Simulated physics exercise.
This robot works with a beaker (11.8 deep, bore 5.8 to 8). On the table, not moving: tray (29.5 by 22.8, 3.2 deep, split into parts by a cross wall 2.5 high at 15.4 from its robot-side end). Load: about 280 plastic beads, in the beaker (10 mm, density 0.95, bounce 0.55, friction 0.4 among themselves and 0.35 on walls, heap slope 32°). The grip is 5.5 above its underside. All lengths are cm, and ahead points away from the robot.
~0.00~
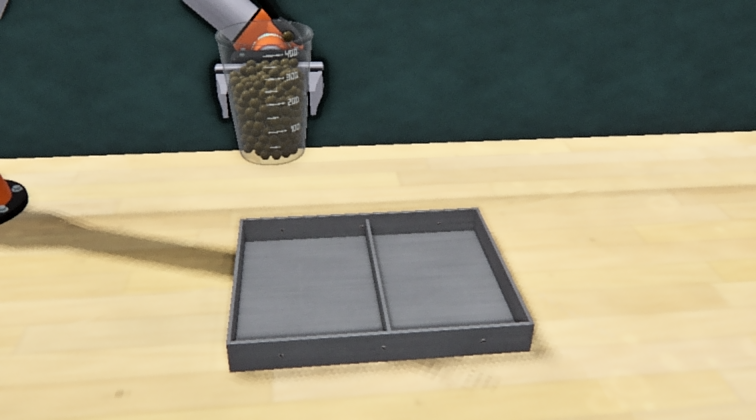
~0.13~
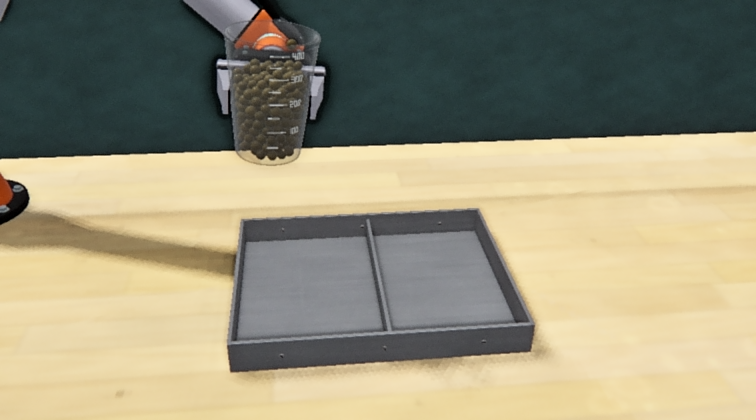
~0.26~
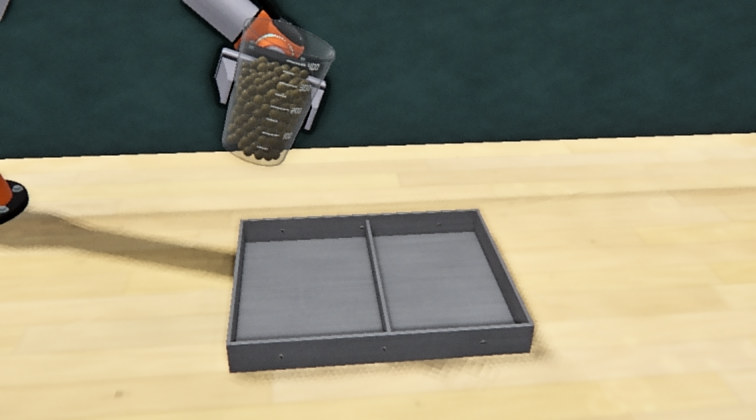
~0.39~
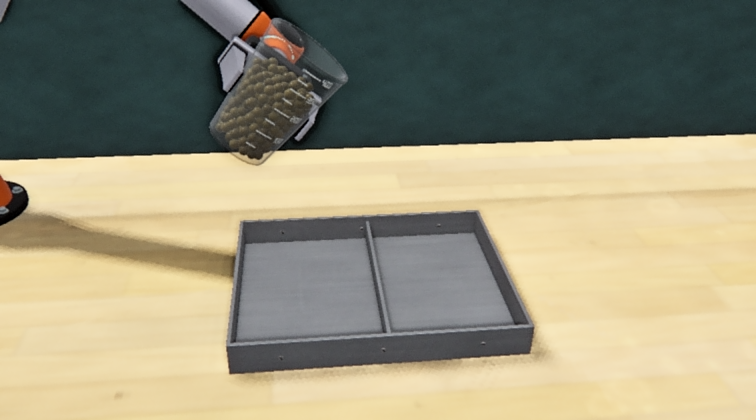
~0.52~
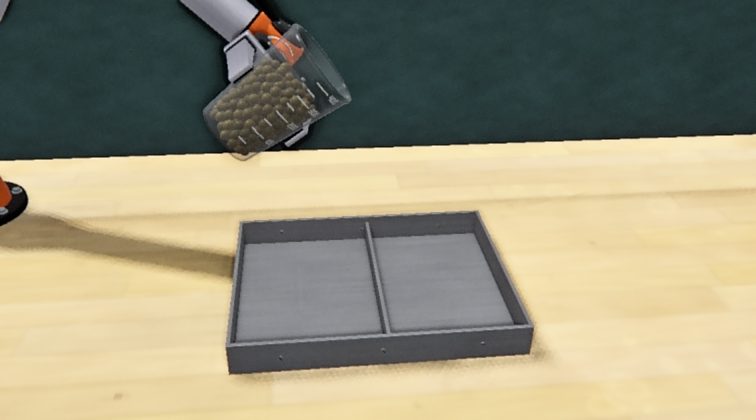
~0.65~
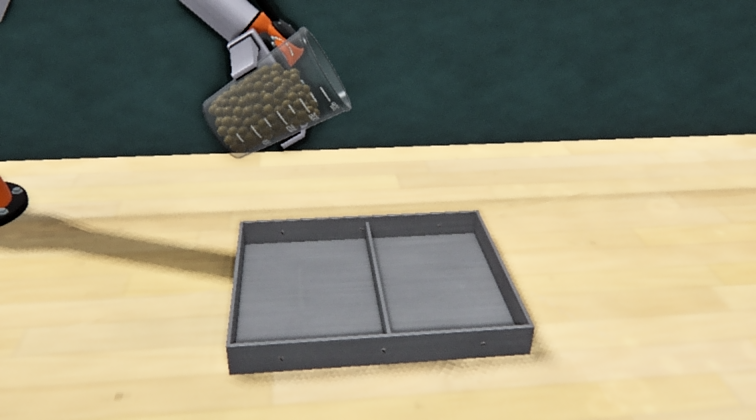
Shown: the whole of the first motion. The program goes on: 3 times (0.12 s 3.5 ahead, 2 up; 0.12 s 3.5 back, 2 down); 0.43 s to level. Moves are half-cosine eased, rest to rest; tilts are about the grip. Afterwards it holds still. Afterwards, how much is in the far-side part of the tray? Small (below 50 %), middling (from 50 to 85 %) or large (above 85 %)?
In the far-side part of the tray the share is small, below 50 %.
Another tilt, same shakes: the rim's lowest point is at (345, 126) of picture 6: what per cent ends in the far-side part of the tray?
About 65 per cent.
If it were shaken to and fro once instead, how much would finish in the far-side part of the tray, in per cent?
Then about 15 per cent.
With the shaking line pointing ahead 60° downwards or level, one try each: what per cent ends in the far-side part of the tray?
About 0 and 15 per cent.
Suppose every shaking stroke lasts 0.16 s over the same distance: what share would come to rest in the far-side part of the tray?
In that case some 5 per cent.
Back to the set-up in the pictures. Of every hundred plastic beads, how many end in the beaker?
Some 70 per cent.
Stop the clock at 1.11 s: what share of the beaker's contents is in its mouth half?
Some 60 per cent.
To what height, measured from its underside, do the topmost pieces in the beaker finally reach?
Roughly 8.5 cm.
After 1.11 s, tilted 60° forward, highest piece 26 above the table; 226 in the beaker, 33 in the far-side part, 8 in the robot-side part, 18 in flight or on a rim.
After 1.57 s, tilted 33° forward, highest piece 27 above the table; 197 in the beaker, 61 in the far-side part, 23 in the robot-side part, 2 on the table or floor, 2 in flight or on a rim.
After 2.00 s, level, highest piece 26 above the table; 197 in the beaker, 63 in the far-side part, 23 in the robot-side part, 2 on the table or floor.
After 3.05 s, level, highest piece 26 above the table; 197 in the beaker, 63 in the far-side part, 23 in the robot-side part, 2 on the table or floor.
In the end, 197 in the beaker, 63 in the far-side part, 23 in the robot-side part, 2 on the table or floor. That is 22 % in the far-side part of the tray.
